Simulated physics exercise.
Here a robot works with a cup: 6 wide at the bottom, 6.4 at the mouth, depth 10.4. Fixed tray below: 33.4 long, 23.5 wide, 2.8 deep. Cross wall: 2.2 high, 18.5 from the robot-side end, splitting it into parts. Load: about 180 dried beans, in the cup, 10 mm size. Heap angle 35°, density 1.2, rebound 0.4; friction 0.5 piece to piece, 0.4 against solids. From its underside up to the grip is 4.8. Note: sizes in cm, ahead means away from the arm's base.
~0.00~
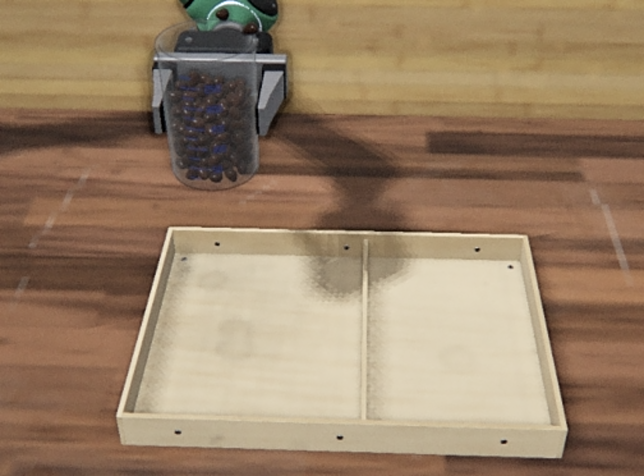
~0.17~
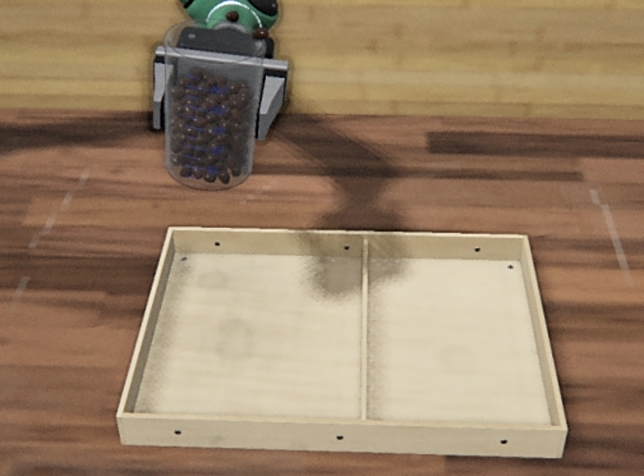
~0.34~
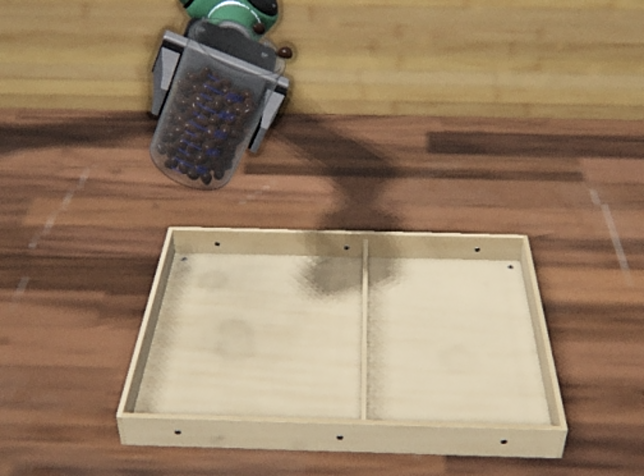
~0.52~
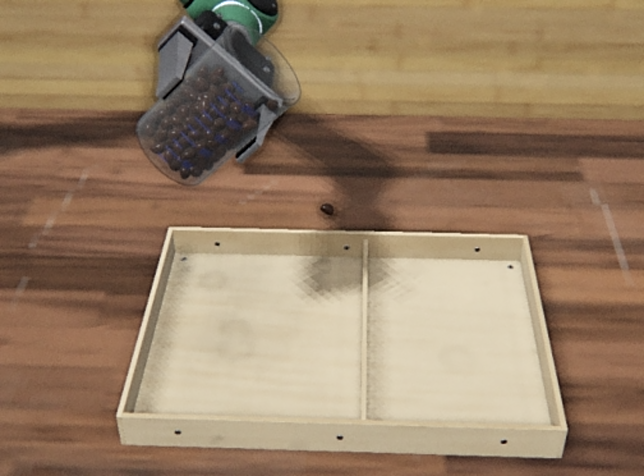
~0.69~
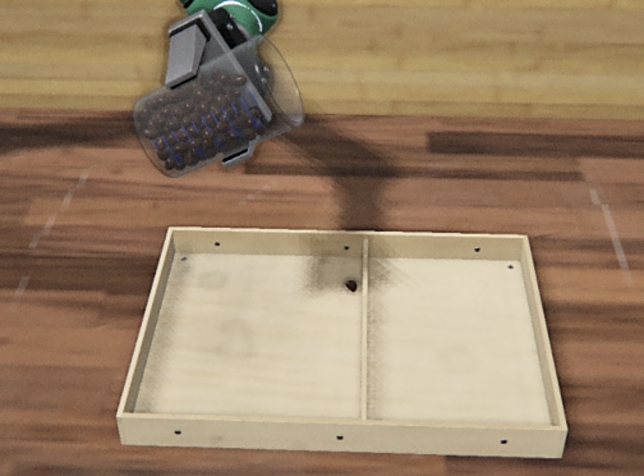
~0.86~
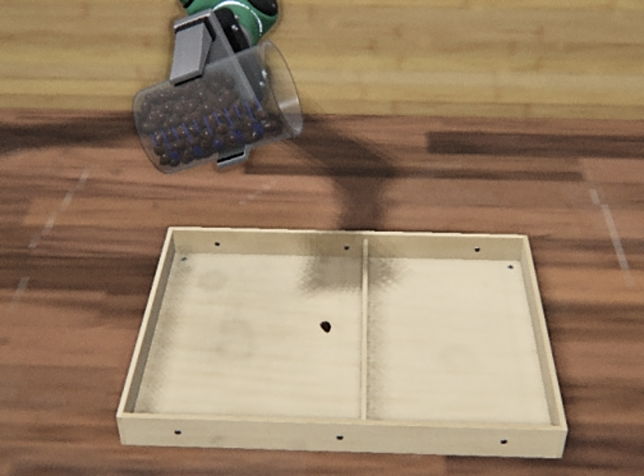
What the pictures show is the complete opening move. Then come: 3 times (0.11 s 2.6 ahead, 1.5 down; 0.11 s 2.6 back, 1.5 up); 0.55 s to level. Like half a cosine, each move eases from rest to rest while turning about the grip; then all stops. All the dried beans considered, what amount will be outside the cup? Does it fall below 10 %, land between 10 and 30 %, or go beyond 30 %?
It falls below 10 %.
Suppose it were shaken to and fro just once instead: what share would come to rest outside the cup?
In that case it would be roughly 0 per cent.
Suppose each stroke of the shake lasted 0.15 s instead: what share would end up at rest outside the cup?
About 0 per cent in that case.
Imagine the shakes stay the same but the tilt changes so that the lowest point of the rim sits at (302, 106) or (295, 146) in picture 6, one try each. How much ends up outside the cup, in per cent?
Roughly 0 per cent, then roughly 25 per cent.
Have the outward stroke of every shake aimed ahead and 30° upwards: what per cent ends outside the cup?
Roughly 20 per cent.
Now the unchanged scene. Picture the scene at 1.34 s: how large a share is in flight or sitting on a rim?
0 %.
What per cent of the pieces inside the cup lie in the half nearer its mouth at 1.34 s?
30 %.
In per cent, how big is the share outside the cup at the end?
Roughly 0 %.
By 1.34 s, tilted 68° forward, highest piece 24 above the table; 184 in the cup, 1 in the robot-side part.
By 1.83 s, tilted 28° forward, highest piece 26 above the table; 184 in the cup, 1 in the robot-side part.
By 2.27 s, level, highest piece 28 above the table; 184 in the cup, 1 in the robot-side part.
By 3.32 s, level, highest piece 28 above the table; 184 in the cup, 1 in the robot-side part.
Final count, 184 in the cup, 1 in the robot-side part. That is 1 % outside the cup.
